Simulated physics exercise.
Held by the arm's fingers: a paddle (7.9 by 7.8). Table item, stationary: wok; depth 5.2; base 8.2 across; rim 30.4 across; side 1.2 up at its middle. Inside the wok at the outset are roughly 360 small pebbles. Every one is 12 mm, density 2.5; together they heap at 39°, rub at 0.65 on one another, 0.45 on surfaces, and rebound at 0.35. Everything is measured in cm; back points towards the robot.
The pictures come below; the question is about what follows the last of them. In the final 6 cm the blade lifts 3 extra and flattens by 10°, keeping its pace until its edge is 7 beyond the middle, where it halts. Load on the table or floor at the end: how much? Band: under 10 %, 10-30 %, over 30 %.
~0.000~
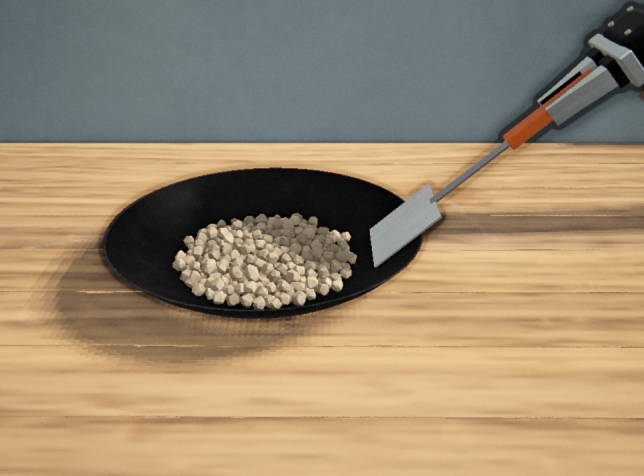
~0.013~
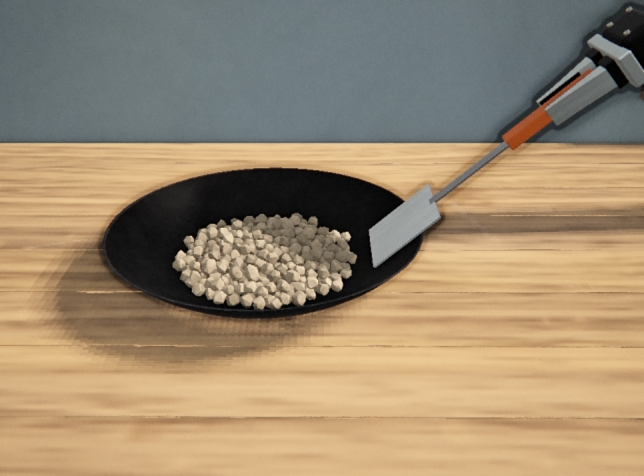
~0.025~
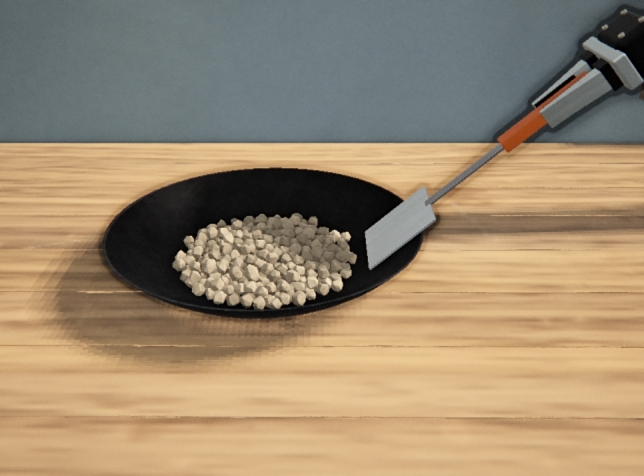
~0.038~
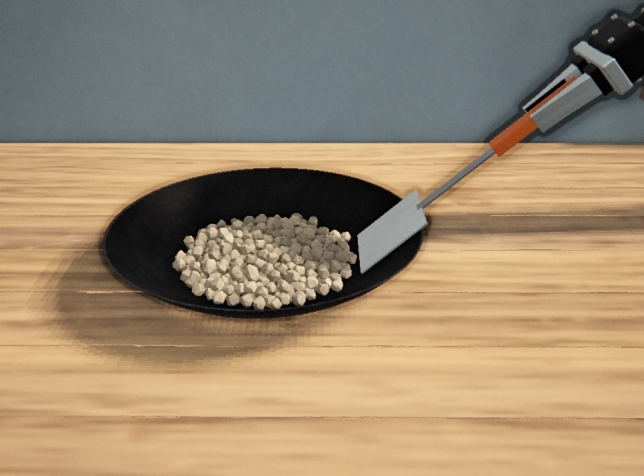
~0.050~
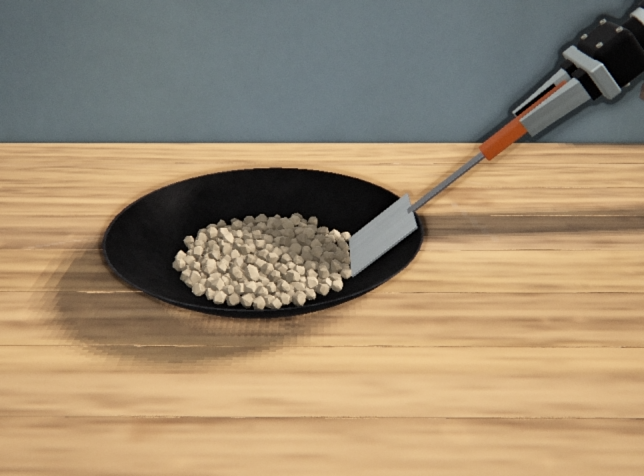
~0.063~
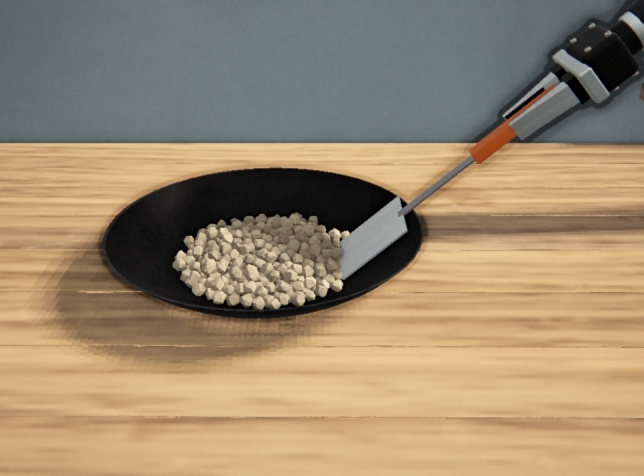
Under 10 %.
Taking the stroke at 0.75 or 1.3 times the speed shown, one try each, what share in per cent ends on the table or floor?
Try one about 5 %, try two about 10 %.
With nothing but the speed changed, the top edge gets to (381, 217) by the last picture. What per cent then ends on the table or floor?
Near 15 in a hundred.
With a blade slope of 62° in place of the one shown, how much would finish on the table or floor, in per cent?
5 %.
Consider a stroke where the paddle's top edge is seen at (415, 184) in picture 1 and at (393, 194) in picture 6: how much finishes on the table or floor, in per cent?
Roughly 5 percent ends up there.
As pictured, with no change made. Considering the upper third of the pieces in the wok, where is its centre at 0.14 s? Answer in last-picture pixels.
(234, 243).
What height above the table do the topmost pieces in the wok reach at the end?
Peak at rest, approximately 7.0 centimetres.
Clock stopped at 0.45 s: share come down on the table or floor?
5 %.
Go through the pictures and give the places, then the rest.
The first frame shows the paddle top edge at (435, 200), sloping 42°; upper third of the load around (267, 250), from x 180 to 350, top at y 220; 358 in the wok.
The second frame shows the paddle top edge at (434, 200), sloping 42°; upper third of the load around (267, 250), from x 180 to 350, top at y 220.
The third frame shows the paddle top edge at (430, 202), sloping 42°; upper third of the load around (267, 250), from x 180 to 350, top at y 220.
The fourth frame shows the paddle top edge at (422, 206), sloping 42°; upper third of the load around (267, 250), from x 180 to 350, top at y 220.
The fifth frame shows the paddle top edge at (412, 210), sloping 42°; upper third of the load around (267, 250), from x 180 to 345, top at y 220.
The sixth frame shows the paddle top edge at (403, 213), sloping 42°; upper third of the load around (267, 249), from x 180 to 345, top at y 220; 358 in the wok.
After 0.14 s, sloping 42°, highest piece 5 above the table; 358 in the wok.
After 0.21 s, sloping 39°, highest piece 6 above the table; 358 in the wok.
After 0.45 s, sloping 32°, highest piece 7 above the table; 341 in the wok, 17 on the table or floor.
After 1.50 s, sloping 32°, highest piece 7 above the table; 341 in the wok, 17 on the table or floor.
In the end, 341 in the wok, 17 on the table or floor. That is 5 % on the table or floor.
